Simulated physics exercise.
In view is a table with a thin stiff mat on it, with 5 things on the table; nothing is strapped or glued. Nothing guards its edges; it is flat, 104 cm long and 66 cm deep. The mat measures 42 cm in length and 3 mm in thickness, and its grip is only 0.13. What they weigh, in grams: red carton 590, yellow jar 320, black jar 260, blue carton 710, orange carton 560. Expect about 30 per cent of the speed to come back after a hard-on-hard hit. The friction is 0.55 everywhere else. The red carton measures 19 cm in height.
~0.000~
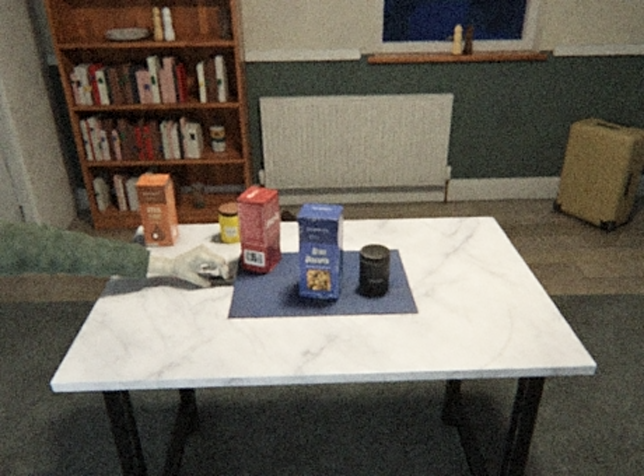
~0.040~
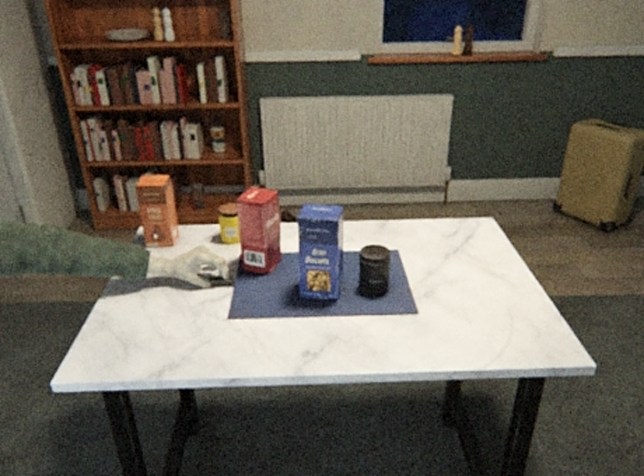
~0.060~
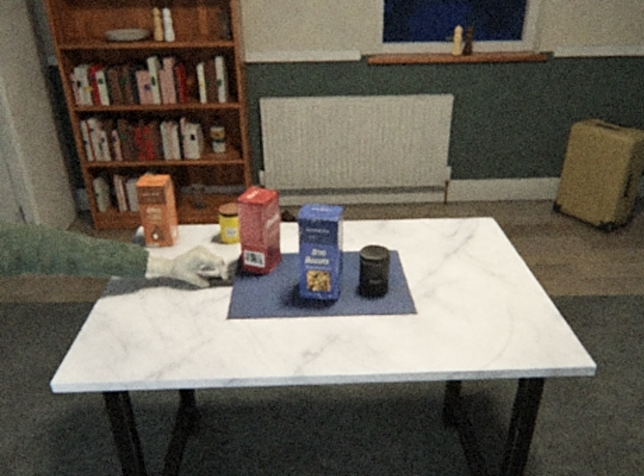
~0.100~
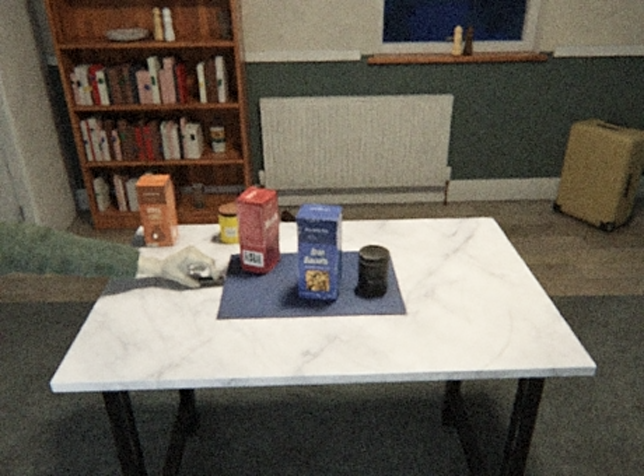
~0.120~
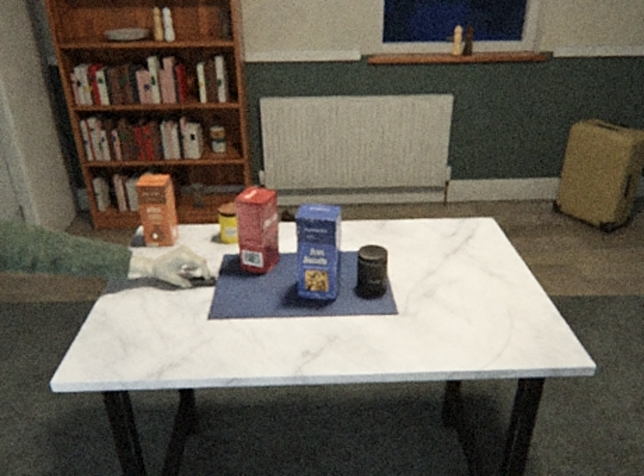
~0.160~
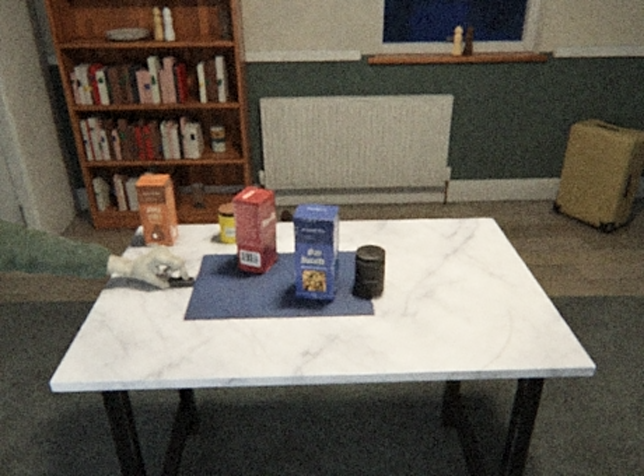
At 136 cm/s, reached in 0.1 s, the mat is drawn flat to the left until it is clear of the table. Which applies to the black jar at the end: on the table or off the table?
It does not leave the table.
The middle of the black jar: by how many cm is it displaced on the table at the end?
Roughly 2 cm.
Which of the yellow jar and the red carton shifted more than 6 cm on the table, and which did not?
Here the yellow jar is left in place, and the red carton moves off.
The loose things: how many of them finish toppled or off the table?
The number here is 0.
After 0.36 s, mat pulled 37 cm; black jar slid 2 cm near (366, 271); red carton slid 7 cm; blue carton slid 5 cm.
After 0.56 s, mat pulled 64 cm; black jar slid 2 cm near (366, 271); red carton leaning 8°; blue carton slid 5 cm.
After 0.86 s, mat pulled 96 cm; black jar slid 2 cm near (366, 271); red carton leaning 11°; blue carton slid 5 cm.
At rest (2.1 s), not toppled but over 6 cm from the start, red carton; the other 4 in place, give or take 6 cm. Seen from the same camera at the end, black jar near (366, 271).
